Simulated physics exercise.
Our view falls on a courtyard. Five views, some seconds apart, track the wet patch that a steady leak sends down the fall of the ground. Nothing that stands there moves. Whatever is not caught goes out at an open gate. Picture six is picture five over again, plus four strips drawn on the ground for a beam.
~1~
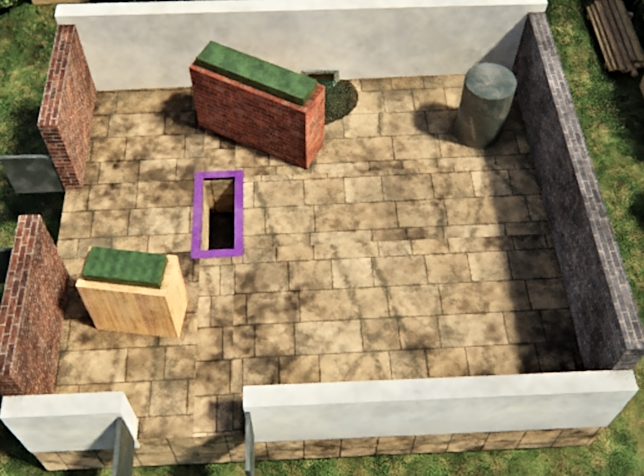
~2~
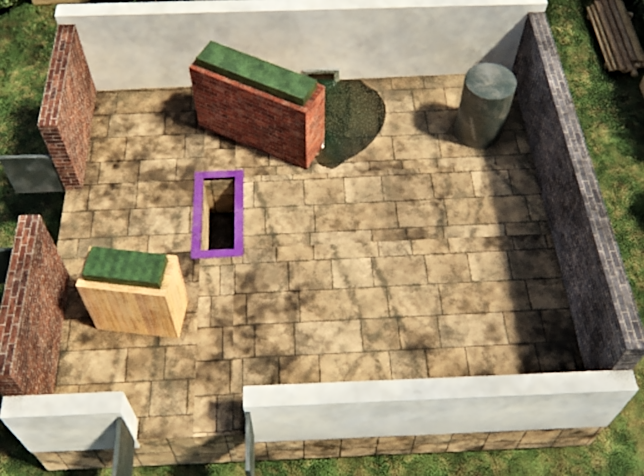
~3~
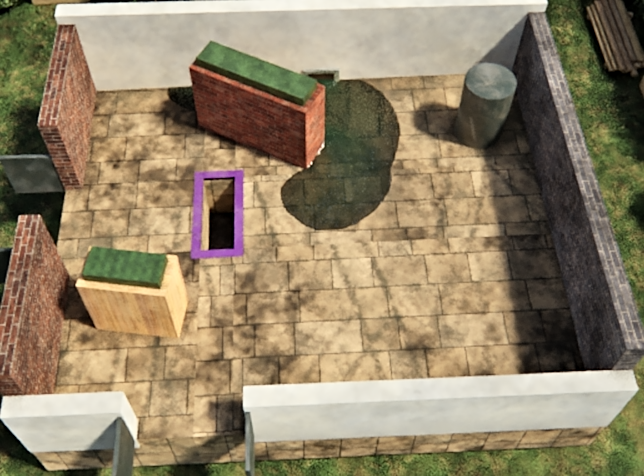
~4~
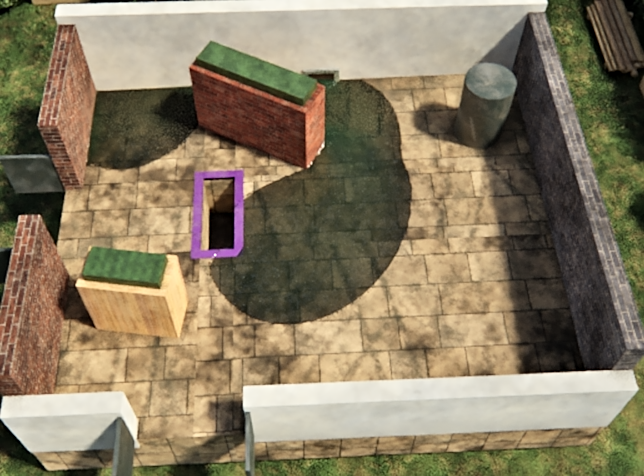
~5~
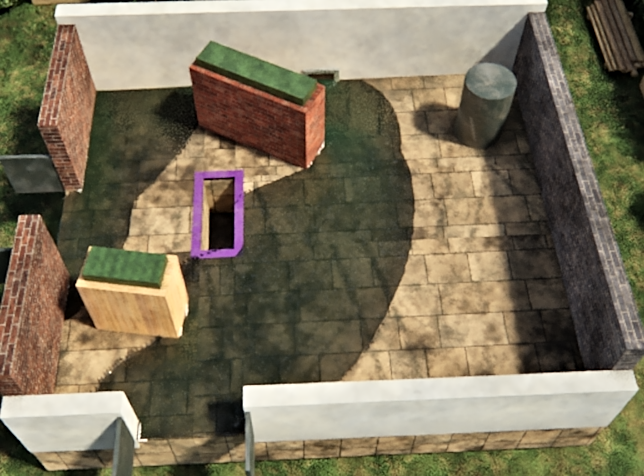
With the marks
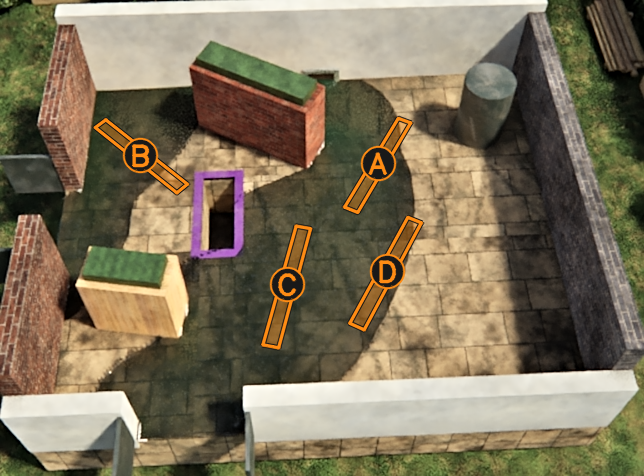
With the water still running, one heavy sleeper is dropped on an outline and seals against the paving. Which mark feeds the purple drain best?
Use place B.
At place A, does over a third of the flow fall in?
No, it does not.
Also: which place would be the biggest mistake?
D.
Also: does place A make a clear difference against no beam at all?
Yes, by a good deal.
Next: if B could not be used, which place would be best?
It is A.
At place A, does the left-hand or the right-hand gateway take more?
More leaves on the right.
On the marked copy, A from (351, 209) to (404, 120); B from (100, 123) to (182, 188); C from (270, 346) to (303, 227); D from (357, 326) to (414, 220).
For place A, about 20 % of the stream goes into the purple drain, about 80 % out by the gates.
For place B, about 30 % of the stream goes into the purple drain, about 69 % out by the gates.
For place C, about 11 % of the stream goes into the purple drain, about 88 % out by the gates.
For place D, about 7 % of the stream goes into the purple drain, about 92 % out by the gates.
